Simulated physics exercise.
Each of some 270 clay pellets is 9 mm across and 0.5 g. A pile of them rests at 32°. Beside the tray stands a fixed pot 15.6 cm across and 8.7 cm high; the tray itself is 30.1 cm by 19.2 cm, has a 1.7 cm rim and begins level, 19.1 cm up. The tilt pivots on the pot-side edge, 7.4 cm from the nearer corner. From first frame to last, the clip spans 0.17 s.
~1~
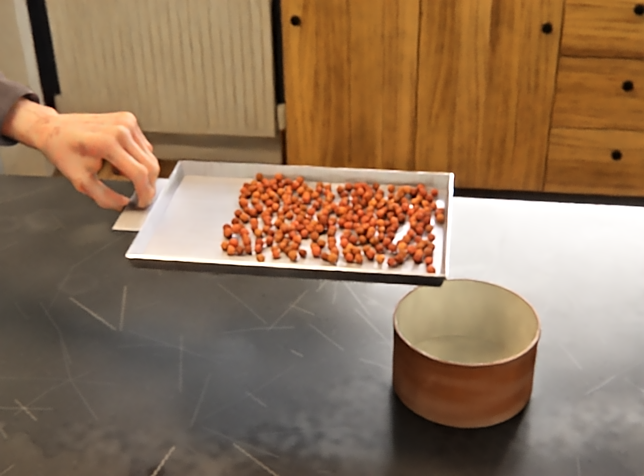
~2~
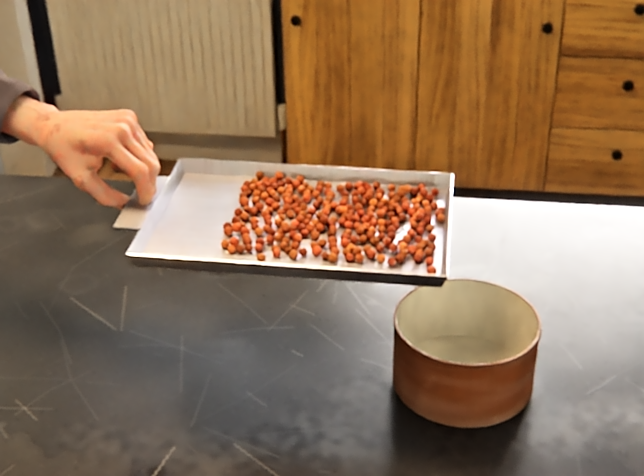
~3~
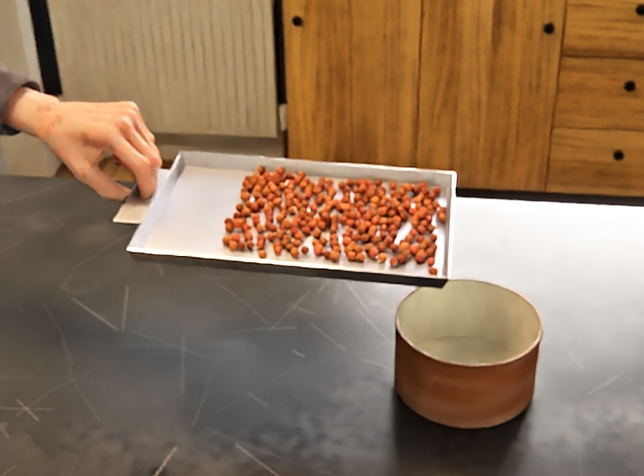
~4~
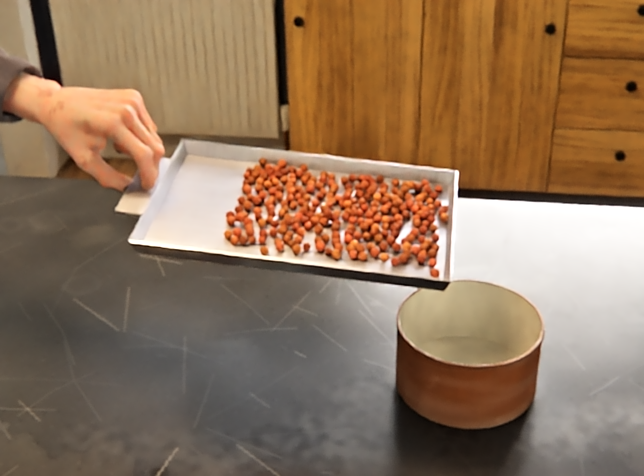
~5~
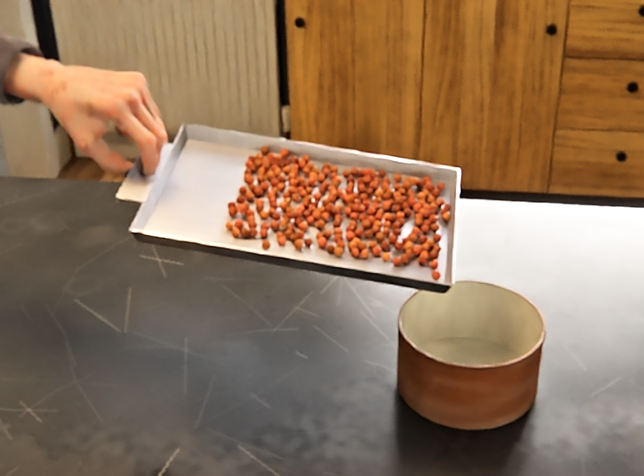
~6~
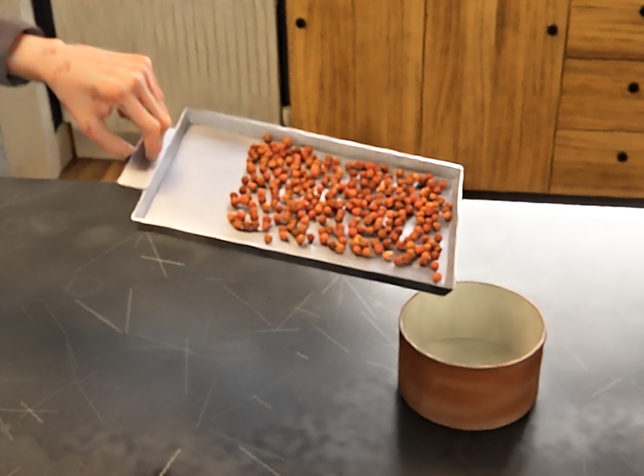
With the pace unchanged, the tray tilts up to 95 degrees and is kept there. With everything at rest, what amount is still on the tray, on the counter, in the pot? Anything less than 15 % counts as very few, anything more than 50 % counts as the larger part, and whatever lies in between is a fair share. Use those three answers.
Left on the tray: Very few. Counter: The larger part. Pot: A fair share.
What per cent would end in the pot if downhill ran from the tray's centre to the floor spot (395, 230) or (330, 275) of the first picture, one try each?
I'd put it at roughly 65 per cent for the first tilt and roughly 15 per cent for the second.
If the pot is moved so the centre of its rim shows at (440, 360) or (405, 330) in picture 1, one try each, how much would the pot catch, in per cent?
Try one: ~ 95 %; try two: ~ 20 %.
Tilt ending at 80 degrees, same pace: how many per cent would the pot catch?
I'd put it at close to 25 per cent.
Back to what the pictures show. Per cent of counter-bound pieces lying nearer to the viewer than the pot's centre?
100 %.
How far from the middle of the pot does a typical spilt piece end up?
About 14 cm from the centre.
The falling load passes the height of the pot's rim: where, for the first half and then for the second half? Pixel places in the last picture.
Early half: About (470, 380); late half: (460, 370).
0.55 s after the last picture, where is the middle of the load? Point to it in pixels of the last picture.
Approximately (448, 267) in the last view.
Then, 0.33 s after the last picture, tilt 54 degrees; the tray holds 100 %, the pot 0 %.
Then, 0.55 s after the last picture, tilt 80 degrees; the tray holds 75 %, the pot 0 %.
Then, 0.88 s after the last picture, tilt 95 degrees; the tray holds 0 %, the pot 25 %.
In the end, tray 0 %, counter 75 %, pot 25 %.
